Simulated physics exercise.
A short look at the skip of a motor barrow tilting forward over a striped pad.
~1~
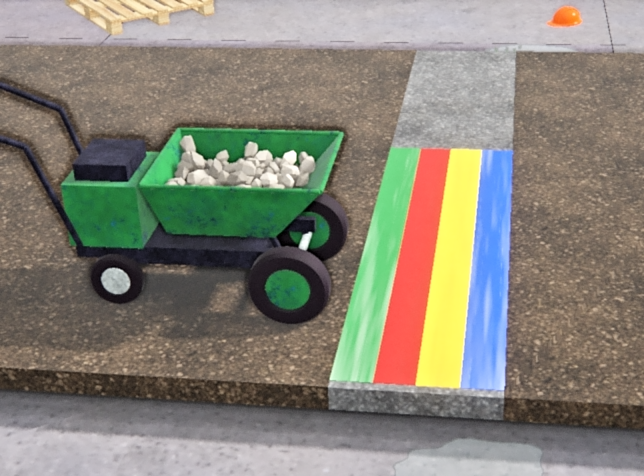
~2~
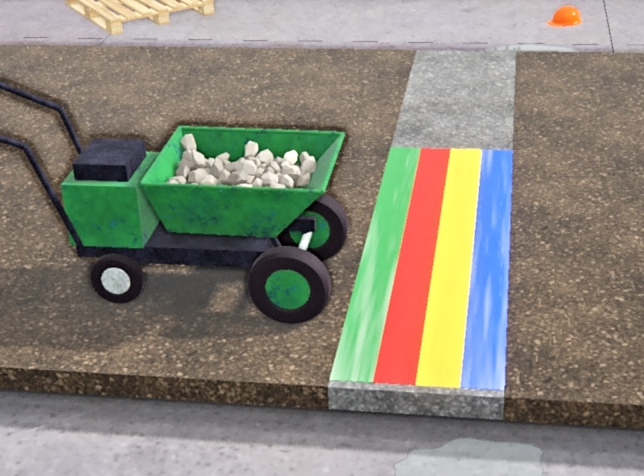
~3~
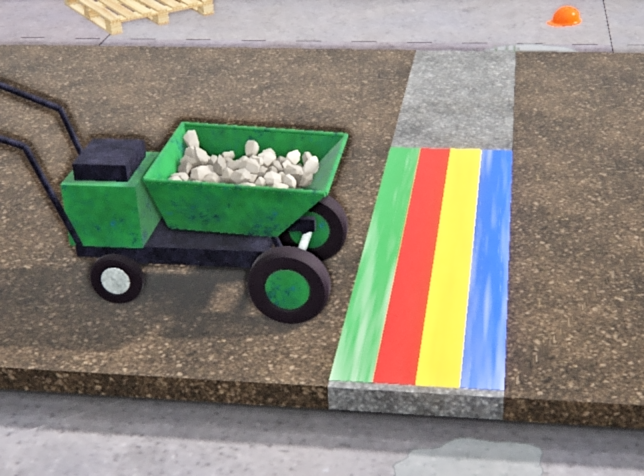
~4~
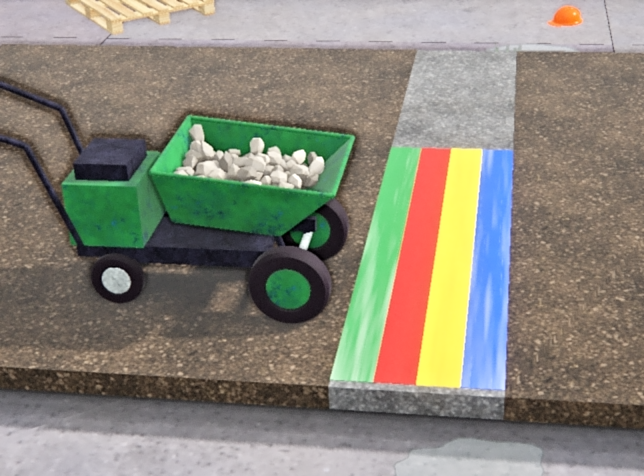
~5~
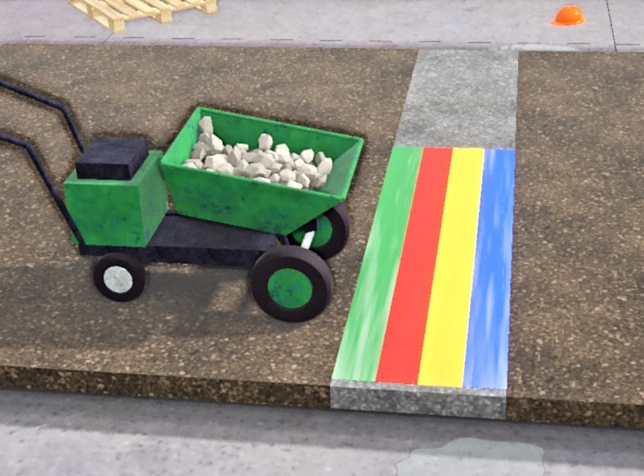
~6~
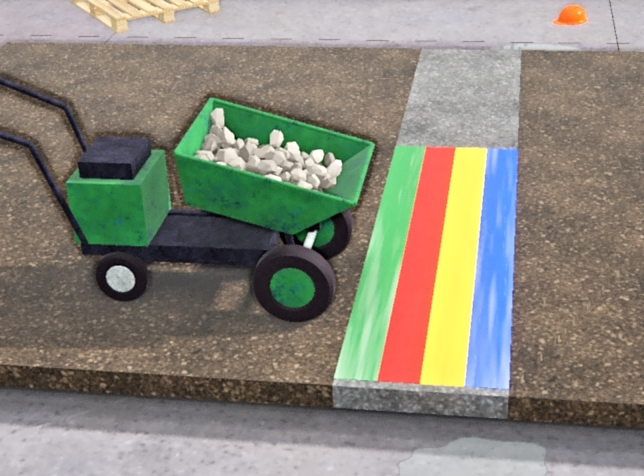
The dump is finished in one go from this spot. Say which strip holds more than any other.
The heap favours the yellow strip.
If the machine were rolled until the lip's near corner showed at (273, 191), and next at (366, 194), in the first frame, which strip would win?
The first try: The red one. The second: The strip in blue.
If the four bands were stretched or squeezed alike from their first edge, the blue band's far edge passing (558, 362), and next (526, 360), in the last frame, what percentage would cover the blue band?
Near 20 % and 20 %.
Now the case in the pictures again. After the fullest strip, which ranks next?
Second comes blue.
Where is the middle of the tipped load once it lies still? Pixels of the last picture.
At about (472, 289).
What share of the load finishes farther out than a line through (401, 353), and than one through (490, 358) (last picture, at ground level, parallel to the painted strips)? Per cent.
About 80 and 30 per cent.
Soon after the last picture, skip tipped steeply; all in the skip.
A little later, skip tipped right over; about two thirds in the skip; a small part over the red strip; about a quarter over the yellow strip; a stray few over the blue strip.
Later still, skip tipped right over; about a quarter in the skip; a small part over the red strip; about a third over the yellow strip; about a quarter over the blue strip; a small part off the paint.
At rest, skip tipped right over; about a quarter in the skip; none over the green strip; a small part over the red strip; about a third over the yellow strip; about a quarter over the blue strip; a small part off the paint.
